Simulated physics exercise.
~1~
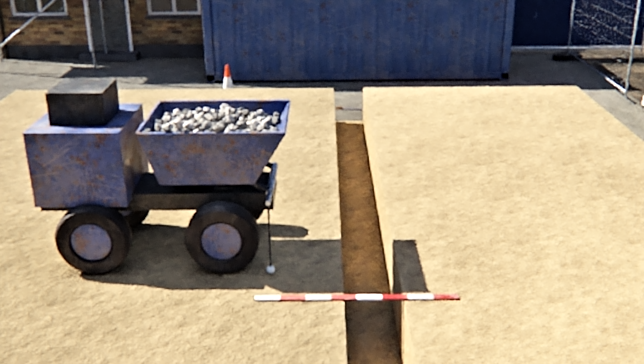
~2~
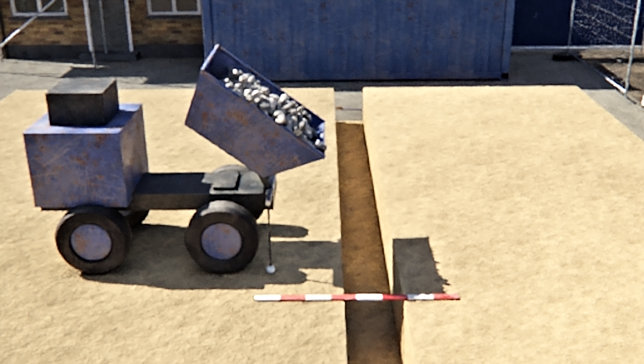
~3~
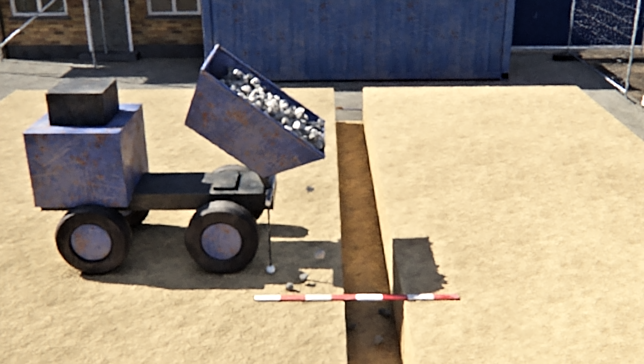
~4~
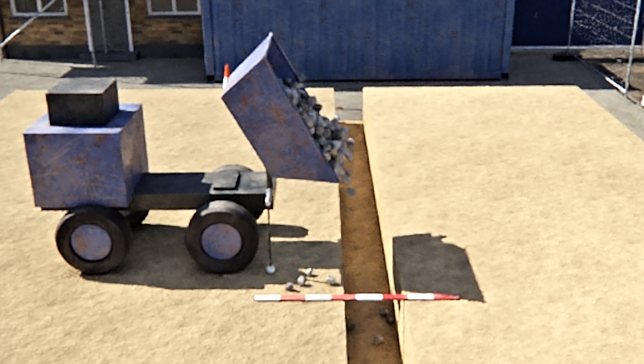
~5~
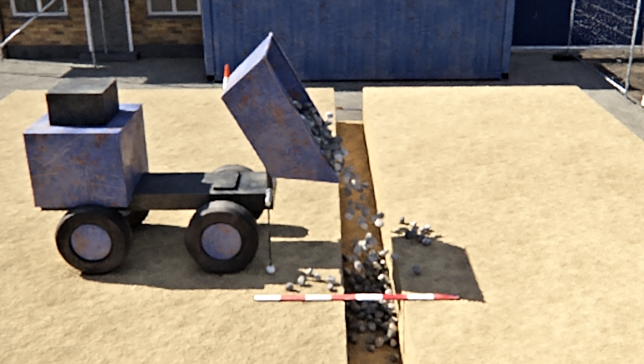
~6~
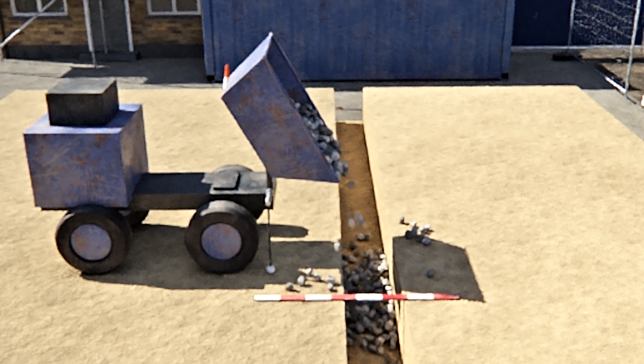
At the start, a rusty blue dumper stands on sandy ground with its skip level and full of grey stones, facing a narrow trench crossed by a red and white staff. The skip tilts partway towards the right, and at first nearly all the stones stay in. A few drop beside the staff, short of the trench. The skip then tips more steeply, and stones pour over its lip into the trench, with a few landing on the far side. Finally the skip holds still, with many stones still inside it and a dark heap lying in the trench.
